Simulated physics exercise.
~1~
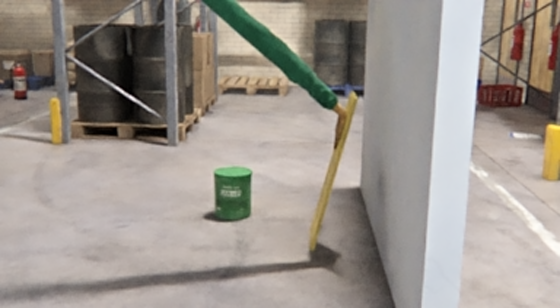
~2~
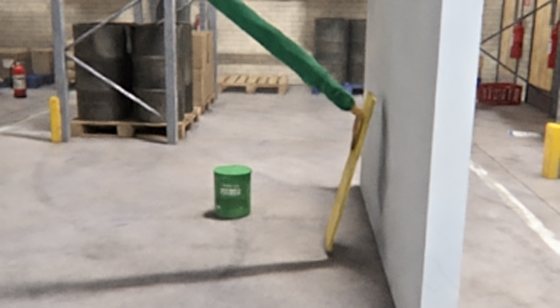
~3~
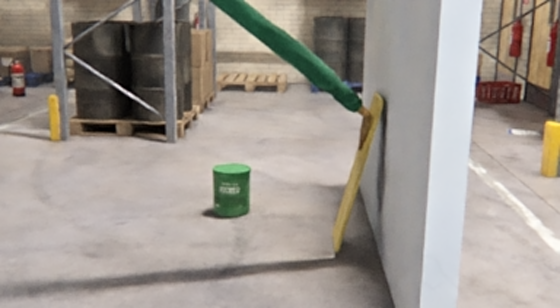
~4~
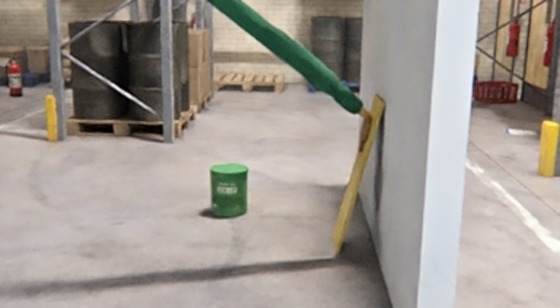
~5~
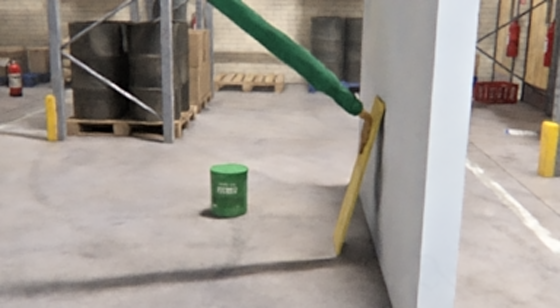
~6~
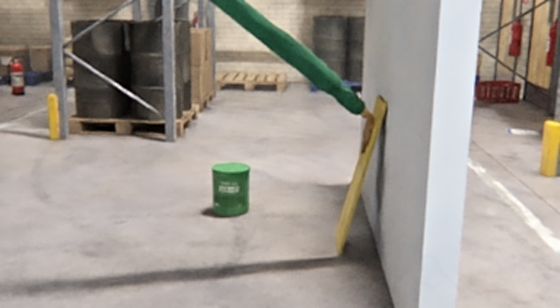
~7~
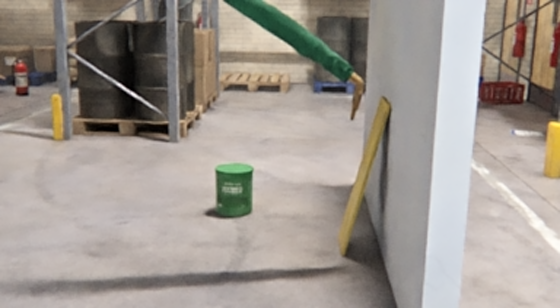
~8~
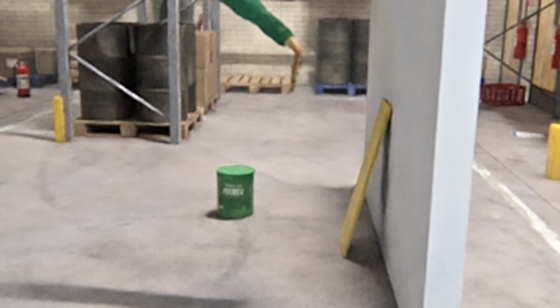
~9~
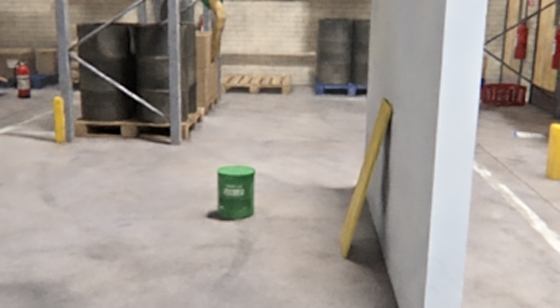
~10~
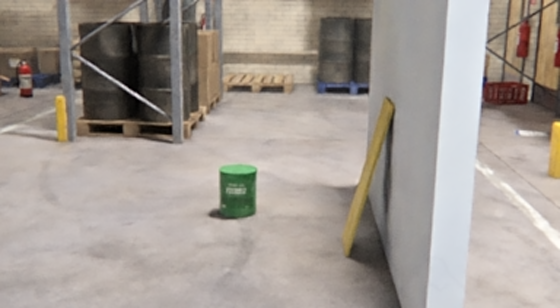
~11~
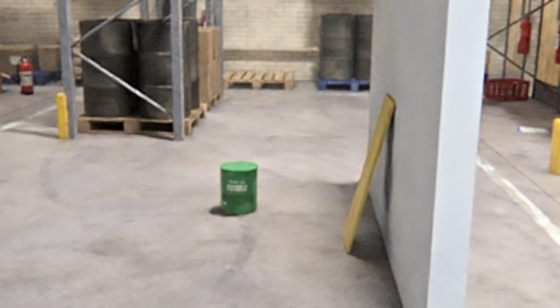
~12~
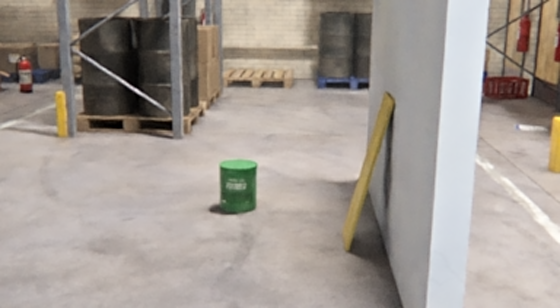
In a warehouse, a hand in a green sleeve moved a yellow board to the right and leaned it against a pale wall near a green pail. The hand let go and drew back out of view, and the board stayed leaning there.
